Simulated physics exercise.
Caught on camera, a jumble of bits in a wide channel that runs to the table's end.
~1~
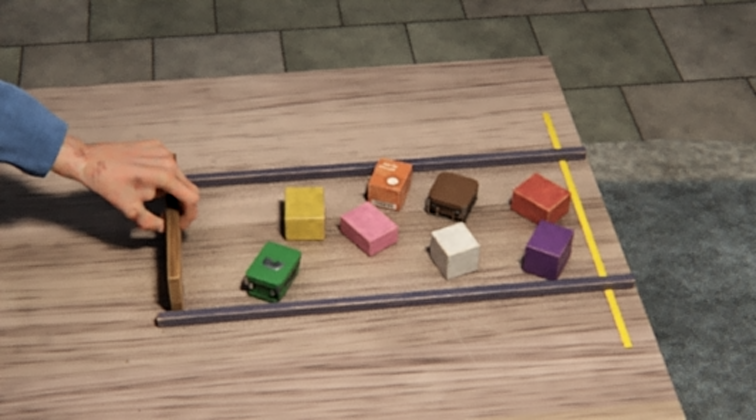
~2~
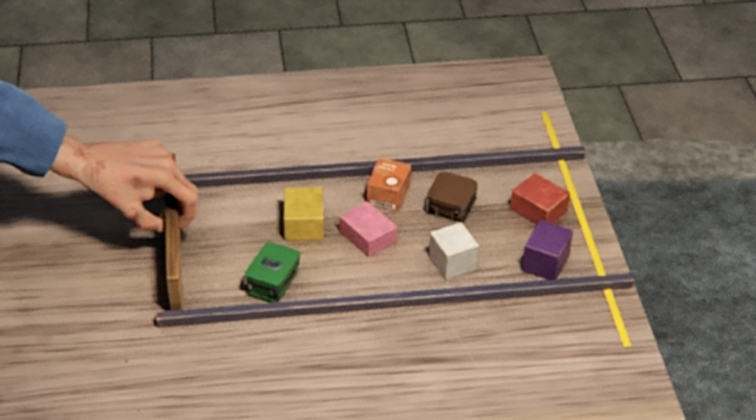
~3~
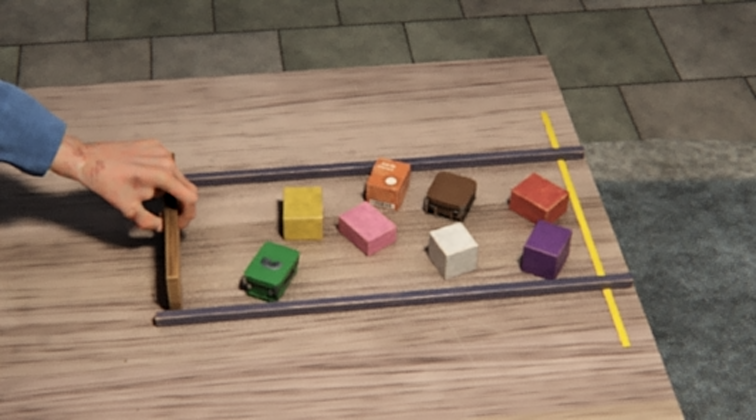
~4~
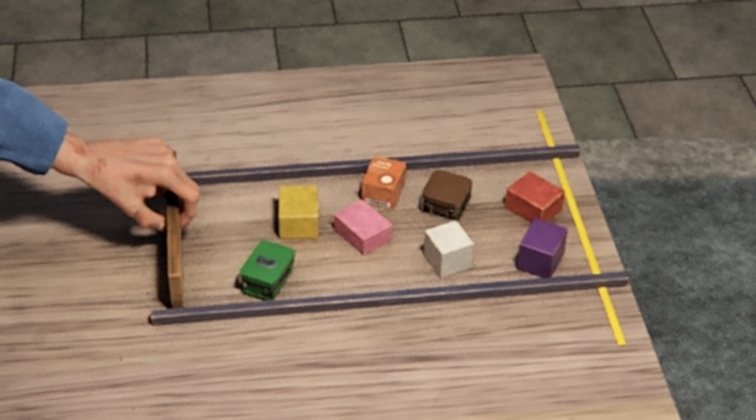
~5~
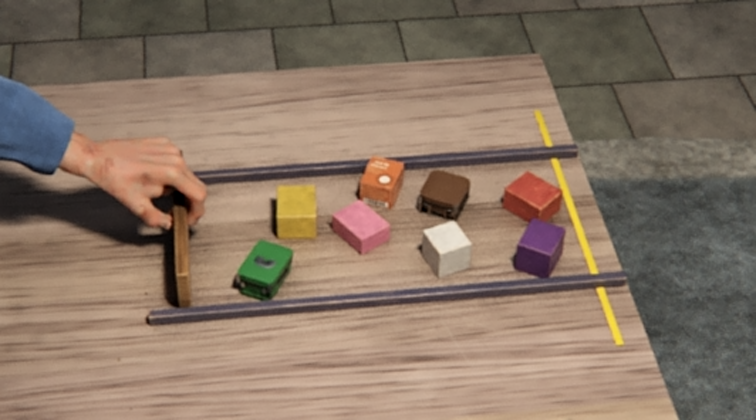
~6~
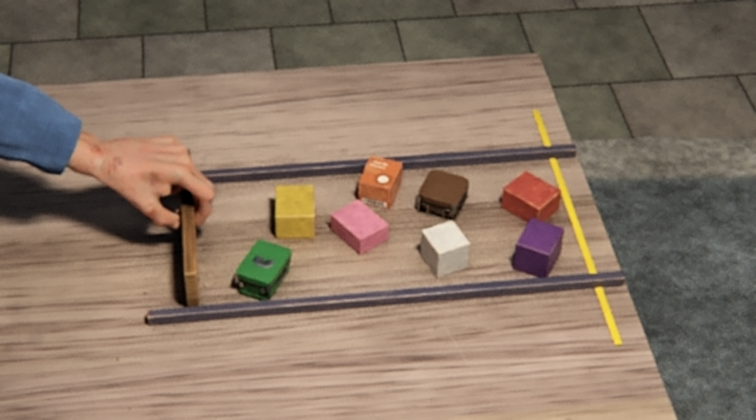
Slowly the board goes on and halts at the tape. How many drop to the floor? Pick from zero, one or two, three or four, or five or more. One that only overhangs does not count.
The number that fall off is five or more.
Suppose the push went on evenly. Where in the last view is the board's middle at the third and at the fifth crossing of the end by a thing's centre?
At (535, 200) for the third, at (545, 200) for the fifth.
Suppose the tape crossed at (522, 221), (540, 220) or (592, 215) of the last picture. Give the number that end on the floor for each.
It would be 2, 3 and 8.
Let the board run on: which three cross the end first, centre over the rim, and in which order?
They are the red block, the purple block, the brown case.
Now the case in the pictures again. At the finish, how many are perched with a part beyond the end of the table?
Overhanging: 3.
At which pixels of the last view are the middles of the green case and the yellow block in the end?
The green case stops around (604, 239); the yellow block around (587, 190).
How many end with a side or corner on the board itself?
3 of them.
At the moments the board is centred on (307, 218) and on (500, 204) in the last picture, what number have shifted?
First 3, then 8.
A little later, none off yet; red block at rest near (531, 199); purple block at rest near (539, 248); brown case at rest near (443, 195).
Next, none off yet; red block at rest near (535, 199); purple block at rest near (539, 248); brown case shifted about its own width near (489, 189).
Later still, none off yet; red block tilted a little near (612, 198); purple block shifted well along near (620, 238); brown case shifted well along near (574, 178).
When it is over, the number that fall off is five or more; down, pink block, white block, brown case, purple block and red block.
